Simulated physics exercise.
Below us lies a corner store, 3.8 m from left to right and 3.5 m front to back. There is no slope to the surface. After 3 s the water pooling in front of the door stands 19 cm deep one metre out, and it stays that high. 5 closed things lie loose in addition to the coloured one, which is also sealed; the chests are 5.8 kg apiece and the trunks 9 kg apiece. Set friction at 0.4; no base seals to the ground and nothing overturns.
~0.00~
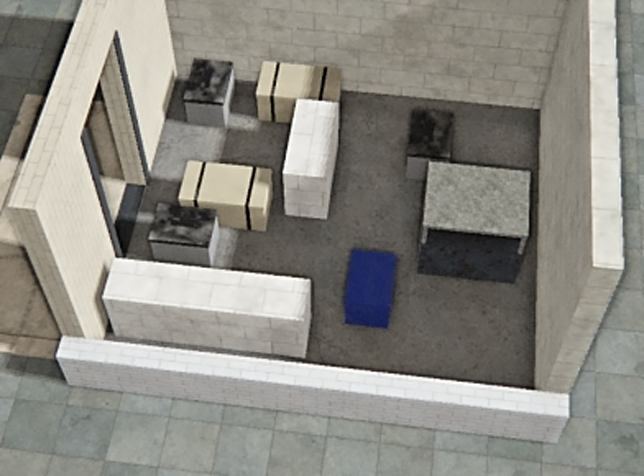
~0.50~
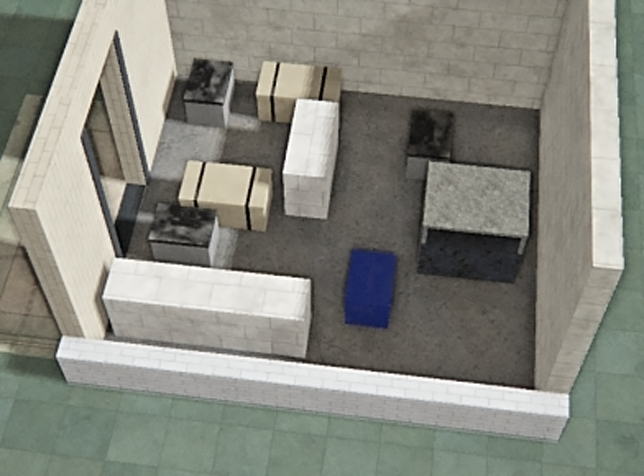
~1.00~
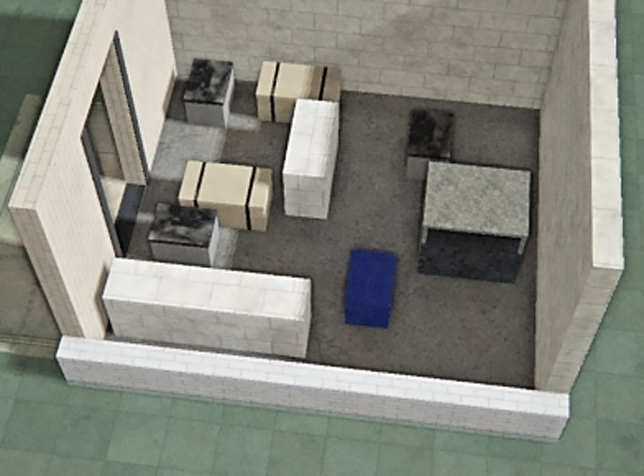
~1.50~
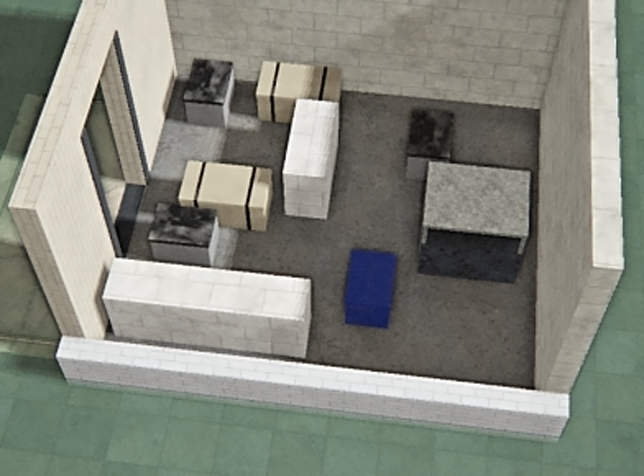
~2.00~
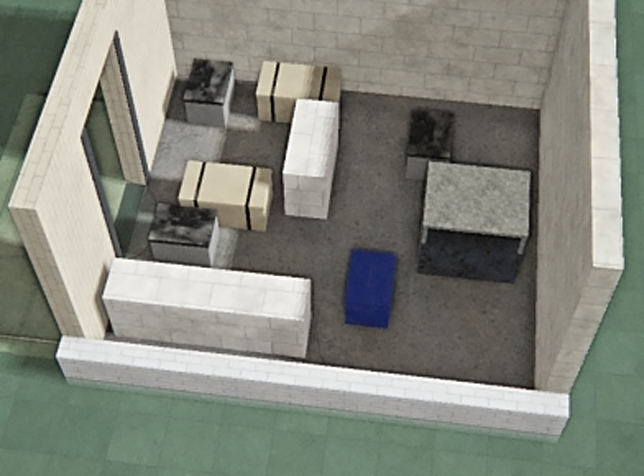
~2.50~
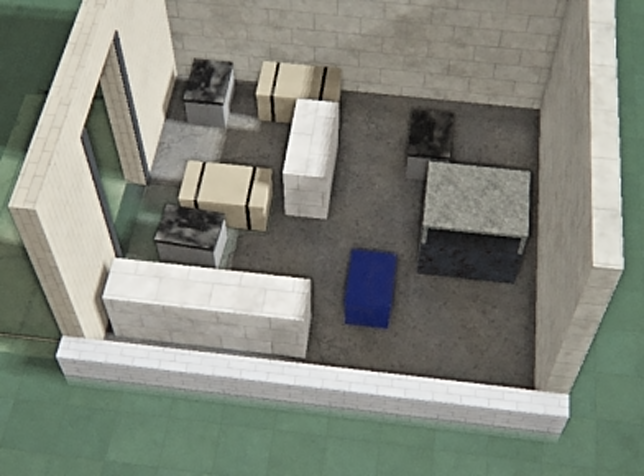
Corner store seen from above, greenish water spreading over the paving outside, then edging in at the left doorway, blue chest still.
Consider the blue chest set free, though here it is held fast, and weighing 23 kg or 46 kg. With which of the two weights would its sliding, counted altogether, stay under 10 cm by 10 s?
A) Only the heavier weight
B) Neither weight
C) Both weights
Answer: A.
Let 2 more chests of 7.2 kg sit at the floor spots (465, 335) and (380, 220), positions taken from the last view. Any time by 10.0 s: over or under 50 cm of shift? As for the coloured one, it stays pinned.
Below the mark, then above the mark.
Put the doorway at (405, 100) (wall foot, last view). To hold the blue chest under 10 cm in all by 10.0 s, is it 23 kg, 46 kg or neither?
So only the heavy mass does it.
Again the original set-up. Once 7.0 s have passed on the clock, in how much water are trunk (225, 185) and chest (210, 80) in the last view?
Depths: Near 5 cm, then near 5 cm.
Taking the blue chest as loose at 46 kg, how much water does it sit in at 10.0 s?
8 cm, roughly.
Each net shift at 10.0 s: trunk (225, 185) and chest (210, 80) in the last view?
80 cm and 80 cm respectively.
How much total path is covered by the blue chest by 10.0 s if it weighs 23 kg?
80 cm in all.
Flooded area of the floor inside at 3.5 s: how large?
Some 3.0 m2 of it.
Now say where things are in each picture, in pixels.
The blue chest at (371, 278) rests on the ground; 0.0 m2 under water; 0 of 6 have shifted, in the first frame.
The blue chest at (371, 278) rests on the ground; 0.0 m2 under water; 0 of 6 have shifted, in the second frame.
The blue chest at (371, 278) rests on the ground; water covers 0.0 m2; 0 of 6 have shifted, in the third frame.
The blue chest at (371, 278), on the bottom; water covers 0.0 m2; 0 of 6 have shifted, in the fourth frame.
The blue chest at (371, 278) rests on the ground; water covers 0.1 m2; 0 of 6 have shifted, in the fifth frame.
The blue chest at (371, 278) rests on the ground; 0.5 m2 under water; 1 of 6 have shifted, in the sixth frame.
After 3.5 s the blue chest would be 0 cm from its start with 23 kg and 0 cm from its start with 46 kg; 0 cm of water round it then.
After 4.5 s the blue chest would be 10 cm from its start with 23 kg and 0 cm from its start with 46 kg; 5 cm of water round it then.
After 7.0 s the blue chest would be 40 cm from its start with 23 kg and 0 cm from its start with 46 kg; 6 cm of water round it then.
After 10.0 s the blue chest would be 71 cm from its start with 23 kg and 0 cm from its start with 46 kg; 8 cm of water round it then.
